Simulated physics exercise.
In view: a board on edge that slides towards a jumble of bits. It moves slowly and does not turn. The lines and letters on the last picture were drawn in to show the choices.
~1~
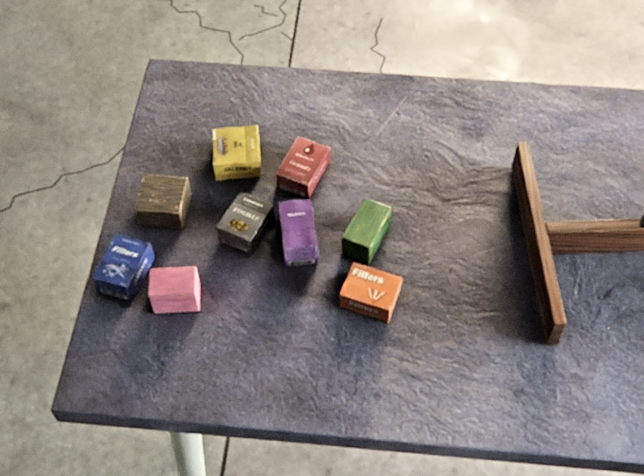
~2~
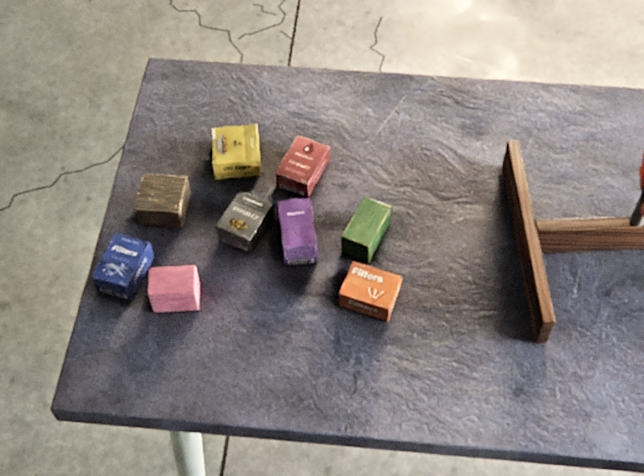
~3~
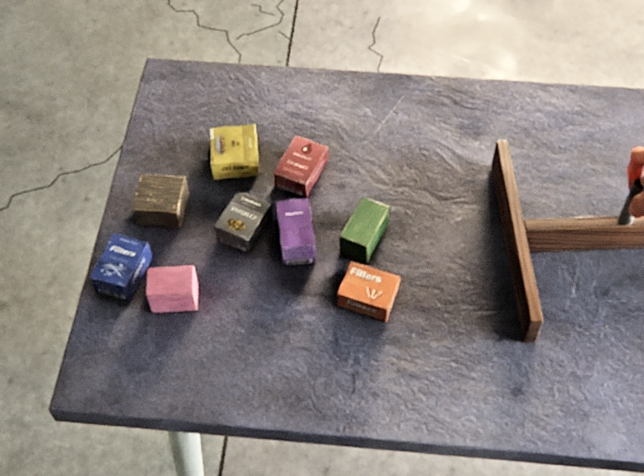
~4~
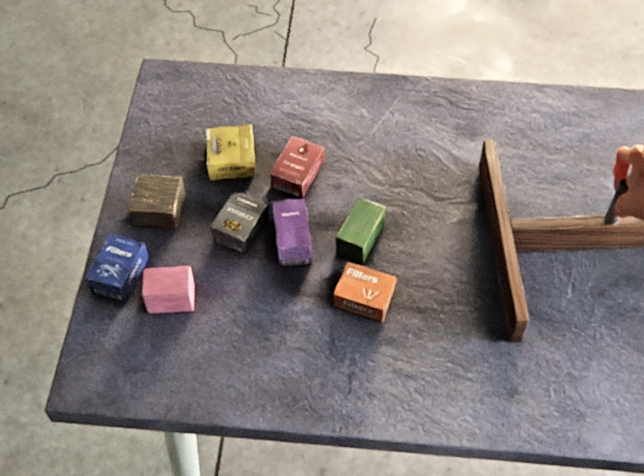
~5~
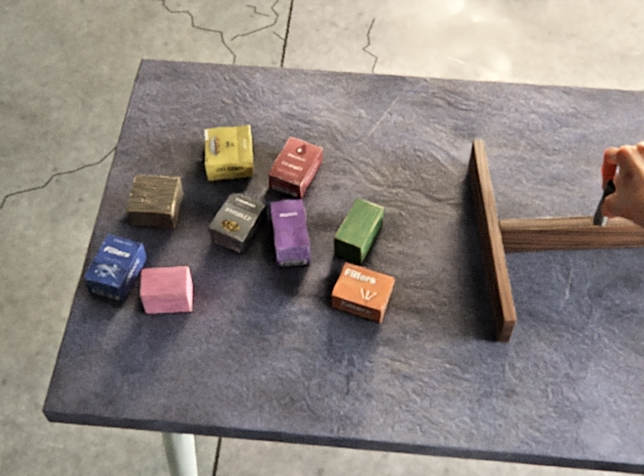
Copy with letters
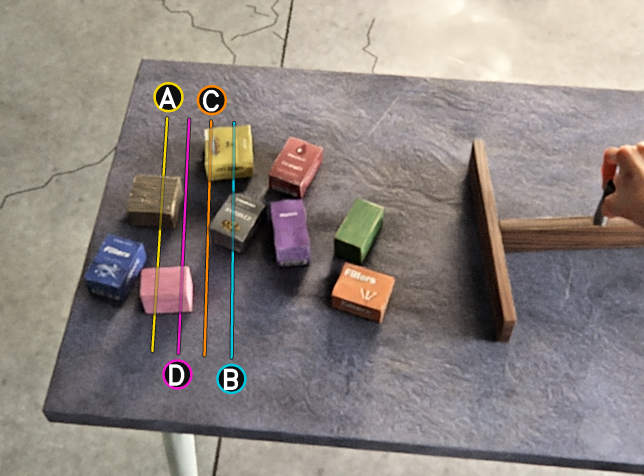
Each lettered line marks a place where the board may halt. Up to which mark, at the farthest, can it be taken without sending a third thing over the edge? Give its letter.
As far as mark D.
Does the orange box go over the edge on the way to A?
No.
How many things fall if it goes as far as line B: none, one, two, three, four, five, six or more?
In all, none.
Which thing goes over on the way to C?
The black block goes over.
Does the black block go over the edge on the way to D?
Yes.
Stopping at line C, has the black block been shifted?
Yes.
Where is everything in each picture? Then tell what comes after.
Blue box (124, 267); purple box (298, 233); red packet (304, 168), in the first frame.
Board (530, 226); green block (366, 230), in the second frame.
Board (519, 225); pink block (173, 290), in the third frame.
Board (505, 225); orange box (365, 291), in the fourth frame.
Board (493, 225); blue box (116, 267); purple box (290, 233); red packet (296, 168), in the fifth frame.
On the marked copy, A at (160, 225); B at (233, 230); C at (208, 228); D at (184, 227).
Taking D. A third of the way, board (380, 216); orange box (348, 295); green block (352, 232).
Two thirds of the way, board (269, 208); black block (140, 201); grey packet (180, 219).
When it is over, board (185, 202); black block over the edge; grey packet (99, 213); one fallen.
As for the rest, A drops four; B is within the limit but short; C is within the limit but short.
